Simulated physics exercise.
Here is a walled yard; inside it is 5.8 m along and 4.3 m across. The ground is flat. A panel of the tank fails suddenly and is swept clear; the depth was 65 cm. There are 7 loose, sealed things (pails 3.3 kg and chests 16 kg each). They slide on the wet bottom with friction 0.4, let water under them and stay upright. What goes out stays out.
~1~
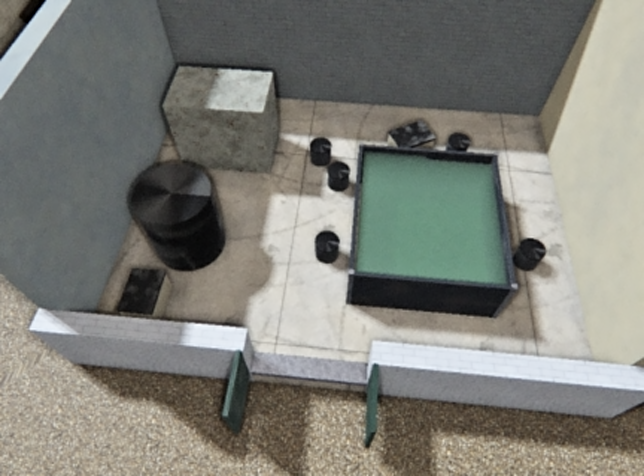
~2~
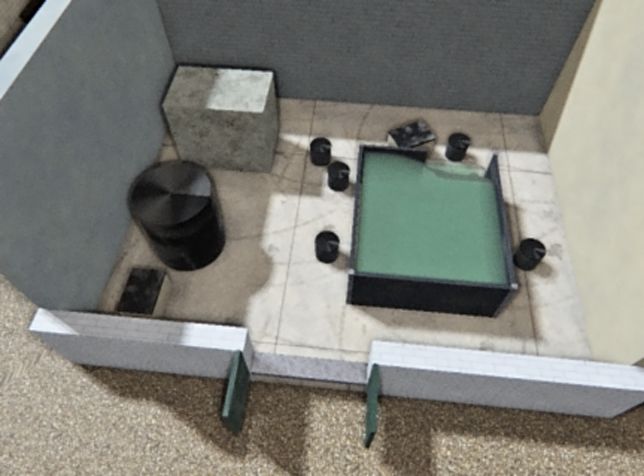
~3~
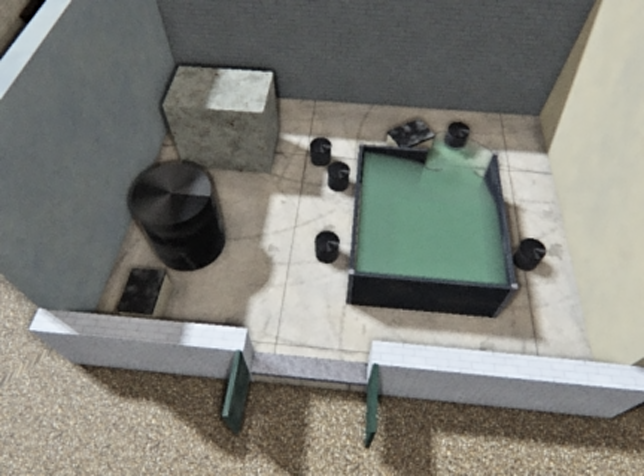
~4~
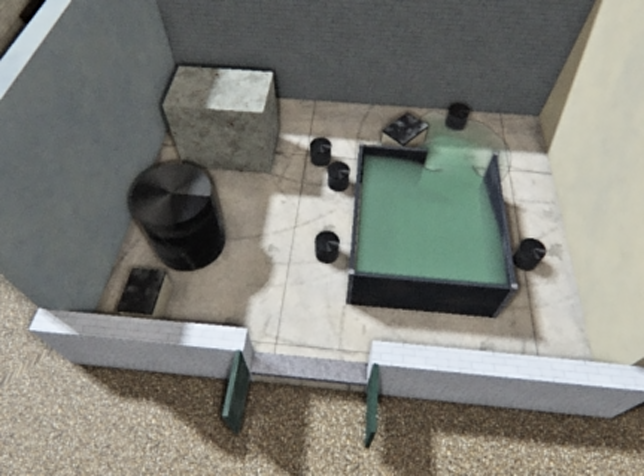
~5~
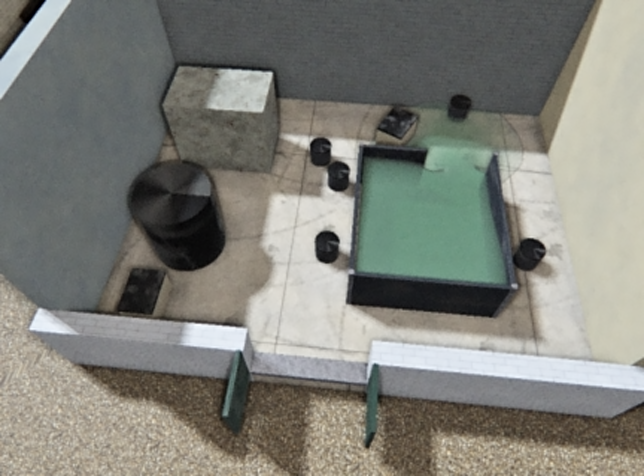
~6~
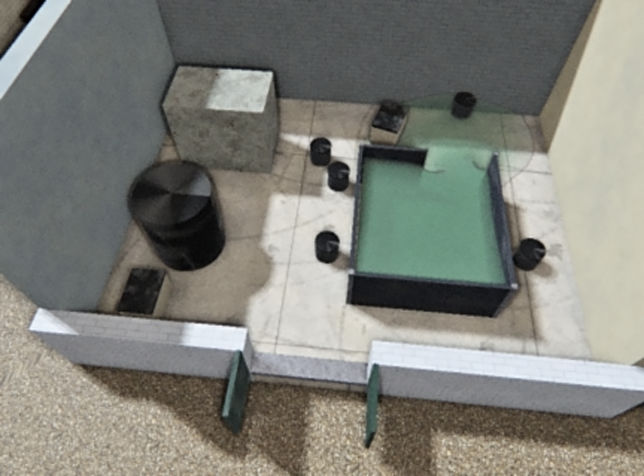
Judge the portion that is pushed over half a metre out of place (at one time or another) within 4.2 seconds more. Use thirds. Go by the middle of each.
That comes to from one to two thirds.
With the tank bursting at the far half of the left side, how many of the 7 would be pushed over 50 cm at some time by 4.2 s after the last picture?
Then 2.
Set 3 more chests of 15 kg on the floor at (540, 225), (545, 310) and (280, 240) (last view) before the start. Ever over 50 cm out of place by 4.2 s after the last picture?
In that order: Past it, more, under.
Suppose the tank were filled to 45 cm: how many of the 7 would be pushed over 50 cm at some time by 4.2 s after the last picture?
In that case 3 of them.
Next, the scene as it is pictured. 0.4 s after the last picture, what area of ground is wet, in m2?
About 7.5 m2.
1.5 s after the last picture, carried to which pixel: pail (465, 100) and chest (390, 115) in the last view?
Around (549, 110) and (342, 129).
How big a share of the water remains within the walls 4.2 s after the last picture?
About 100 per cent.
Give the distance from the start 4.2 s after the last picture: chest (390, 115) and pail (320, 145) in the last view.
In turn: 120 cm, 100 cm.
Then, 0.4 s after the last picture 2 of 7 are over 50 cm from their spots; 1 afloat.
Then, 1.5 s after the last picture 2 of 7 are over 50 cm from their spots; 1 afloat.
Then, 2.8 s after the last picture 4 of 7 are over 50 cm from their spots; 2 afloat.
Then, 4.2 s after the last picture 4 of 7 are over 50 cm from their spots, and 4 have been at some point; 2 afloat.
